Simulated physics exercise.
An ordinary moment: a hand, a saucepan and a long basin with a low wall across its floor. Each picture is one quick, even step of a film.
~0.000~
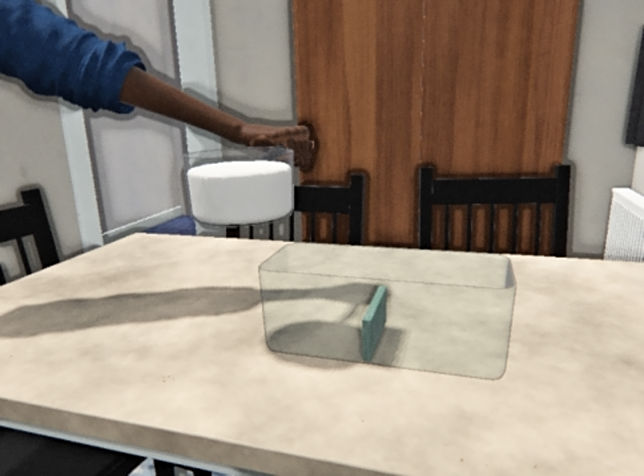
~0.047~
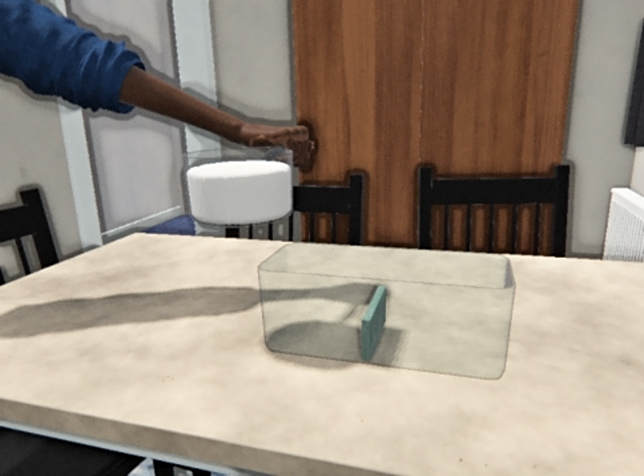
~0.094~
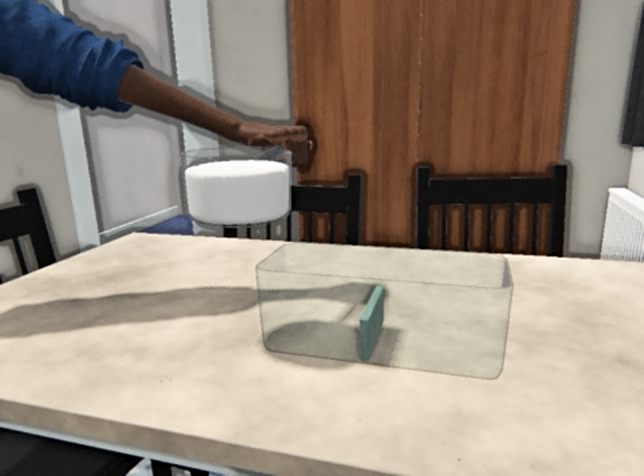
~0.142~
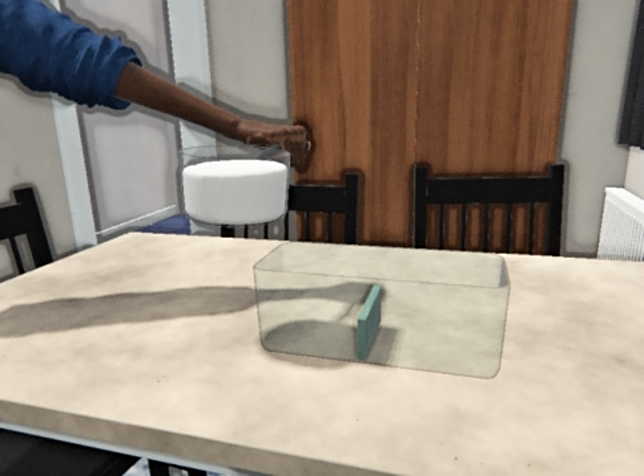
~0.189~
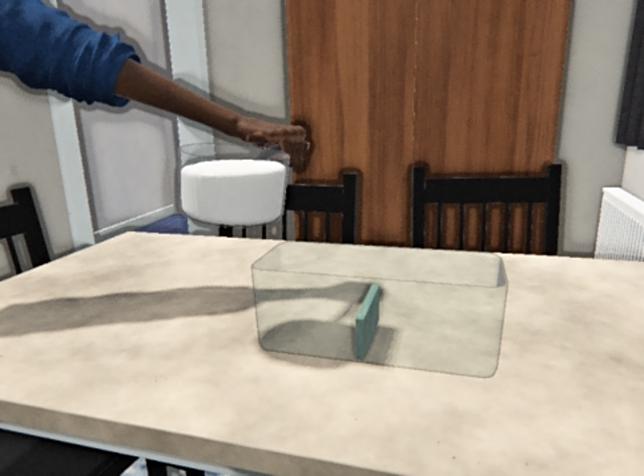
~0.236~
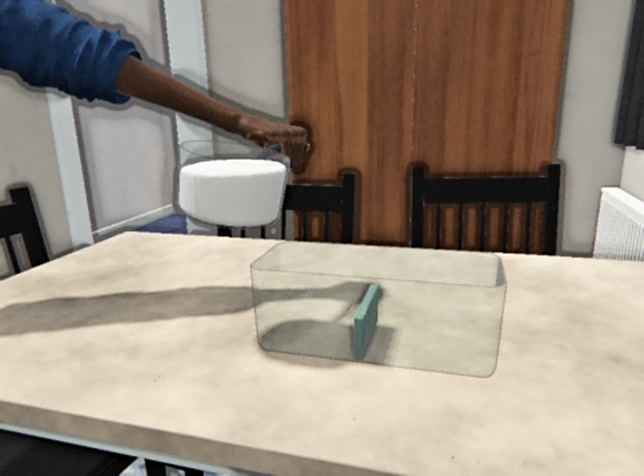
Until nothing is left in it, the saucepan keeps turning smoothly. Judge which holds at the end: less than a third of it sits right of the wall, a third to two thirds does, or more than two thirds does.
Less than a third sits right of the wall.
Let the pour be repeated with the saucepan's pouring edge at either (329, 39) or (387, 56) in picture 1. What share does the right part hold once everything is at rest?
The first start gives some 70 %, the second some 95 %.
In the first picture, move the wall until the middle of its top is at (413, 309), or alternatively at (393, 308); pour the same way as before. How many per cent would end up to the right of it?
Roughly 10 % and 10 %.
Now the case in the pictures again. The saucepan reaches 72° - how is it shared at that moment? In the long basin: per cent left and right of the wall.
Left side 15 in a hundred, right side 0 in a hundred.
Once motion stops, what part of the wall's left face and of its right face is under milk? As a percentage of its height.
About 80 left, about 10 right.
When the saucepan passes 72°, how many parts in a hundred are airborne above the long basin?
25 %.
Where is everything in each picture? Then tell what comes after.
Tilt 0°; pouring edge (289, 155); surface from (198, 168) to (289, 168); the long basin's rim runs from (273, 256) to (512, 272); the wall's top is at (375, 303), in the first frame.
Tilt 0°; pouring edge (288, 155); surface from (197, 168) to (289, 169), in the second frame.
Tilt 2°; pouring edge (287, 156); surface from (195, 167) to (287, 169), in the third frame.
Tilt 4°; pouring edge (286, 158); surface from (193, 166) to (285, 169), in the fourth frame.
Tilt 7°; pouring edge (285, 161); surface from (191, 166) to (284, 169), in the fifth frame.
Tilt 11°; pouring edge (286, 165); surface from (190, 166) to (285, 169), in the sixth frame.
A moment on, the saucepan is tipped part way and 61 per cent is still to pour, 14 is left of the wall and 0 right of it.
Next, the saucepan is tipped right over and 8 per cent is still to pour, 84 is left of the wall and 2 right of it.
Then the saucepan is tipped right over and 0 per cent is still to pour, 79 is left of the wall and 12 right of it.
Later the saucepan is tipped right over and 0 per cent is still to pour, 79 is left of the wall and 12 right of it.
In the end 79 per cent lies left of the wall, 12 right of it and 9 outside.
